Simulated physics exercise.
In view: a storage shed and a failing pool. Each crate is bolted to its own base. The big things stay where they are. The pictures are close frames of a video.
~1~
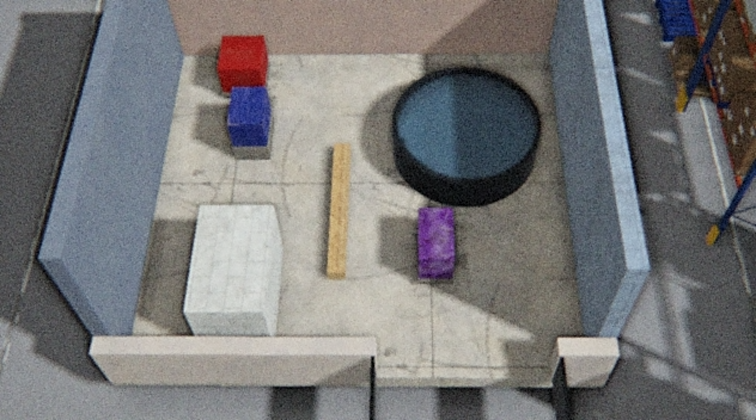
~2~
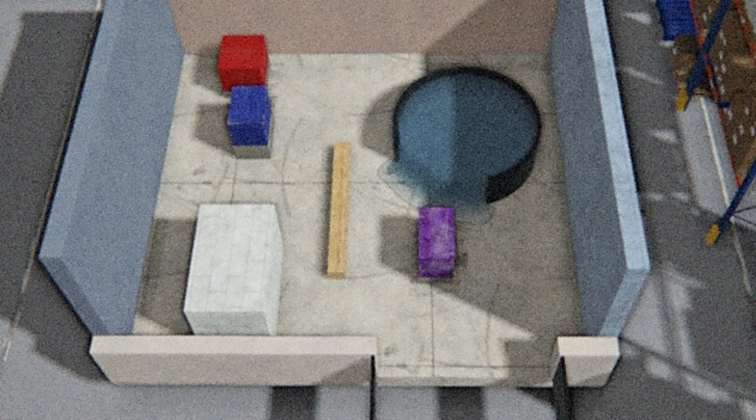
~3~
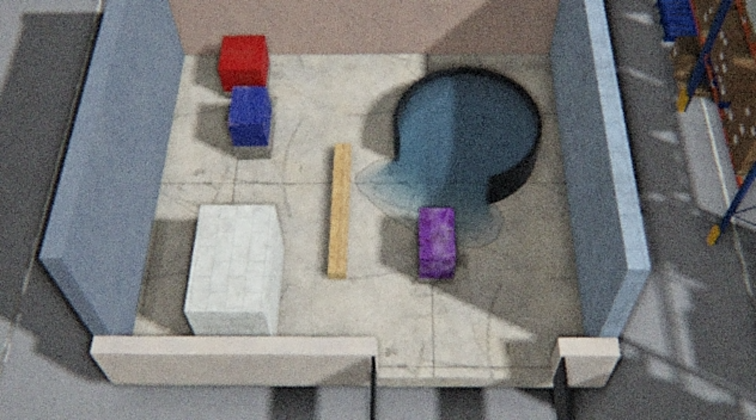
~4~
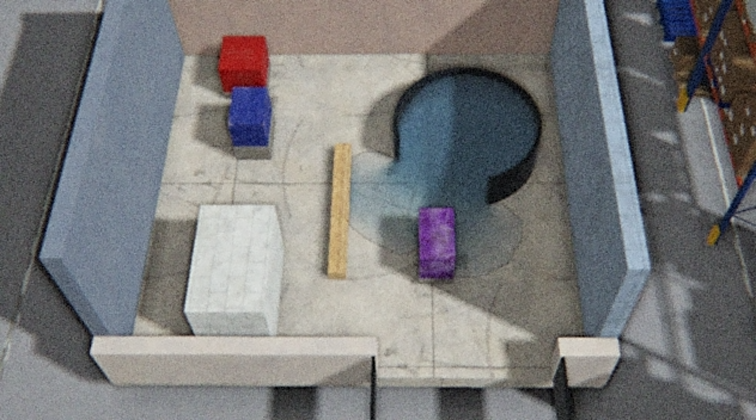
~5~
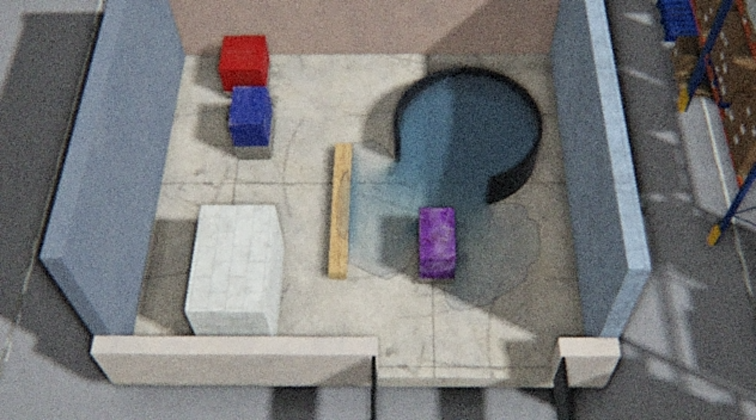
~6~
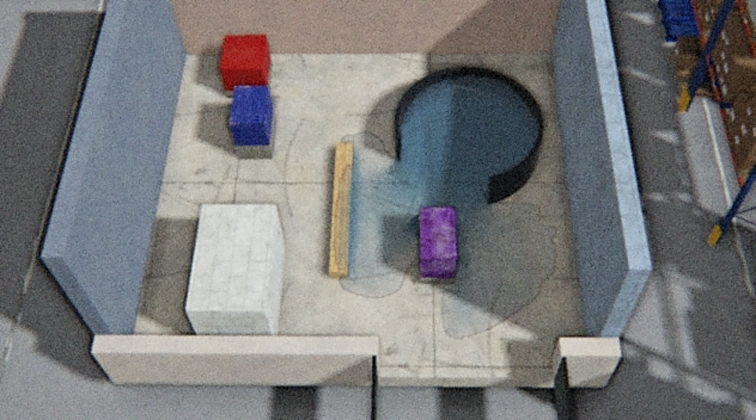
In the video, a round dark-rimmed pool stands full in a walled shed, then its near side opens and water pours out, spreading across the floor to a wooden beam and around a purple block toward the viewer.
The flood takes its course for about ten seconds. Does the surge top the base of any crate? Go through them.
The red crate keeps dry; the blue crate keeps dry; the purple crate is soaked.
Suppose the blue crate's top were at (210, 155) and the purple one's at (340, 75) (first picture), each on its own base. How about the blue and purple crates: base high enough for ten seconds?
My reading: The blue one keeps dry; the purple one is safe.
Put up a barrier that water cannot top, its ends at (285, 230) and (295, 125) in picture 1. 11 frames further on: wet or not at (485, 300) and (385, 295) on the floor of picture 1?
In that order: Covered, flooded.
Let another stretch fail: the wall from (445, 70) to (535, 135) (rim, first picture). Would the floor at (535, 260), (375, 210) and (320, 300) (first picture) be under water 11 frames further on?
One after the other: Covered, clear, free of water.
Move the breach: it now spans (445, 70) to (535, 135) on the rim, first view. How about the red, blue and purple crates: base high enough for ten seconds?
My reading: The red one is wetted, the blue one escapes it, the purple one stays dry.
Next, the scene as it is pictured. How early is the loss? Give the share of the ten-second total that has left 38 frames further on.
I make it 80 per cent.
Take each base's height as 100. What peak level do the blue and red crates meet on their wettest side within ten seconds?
About 20 and 40 per cent.
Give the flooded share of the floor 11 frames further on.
Roughly 45 per cent.
A moment on, water covers 30 % of the floor; the red crate not reached, the blue crate not reached, the purple crate water round its plinth.
Next, water covers 45 % of the floor; the red crate not reached, the blue crate not reached, the purple crate water round its plinth.
Then, water covers 55 % of the floor; the red crate not reached, the blue crate water round its plinth, the purple crate water round its plinth.
Later, water covers 90 % of the floor; the red crate water round its plinth, the blue crate water round its plinth, the purple crate water round its plinth.
In the end, water covers 95 % of the floor; the red crate stayed above the water, the blue crate stayed above the water, the purple crate was topped.
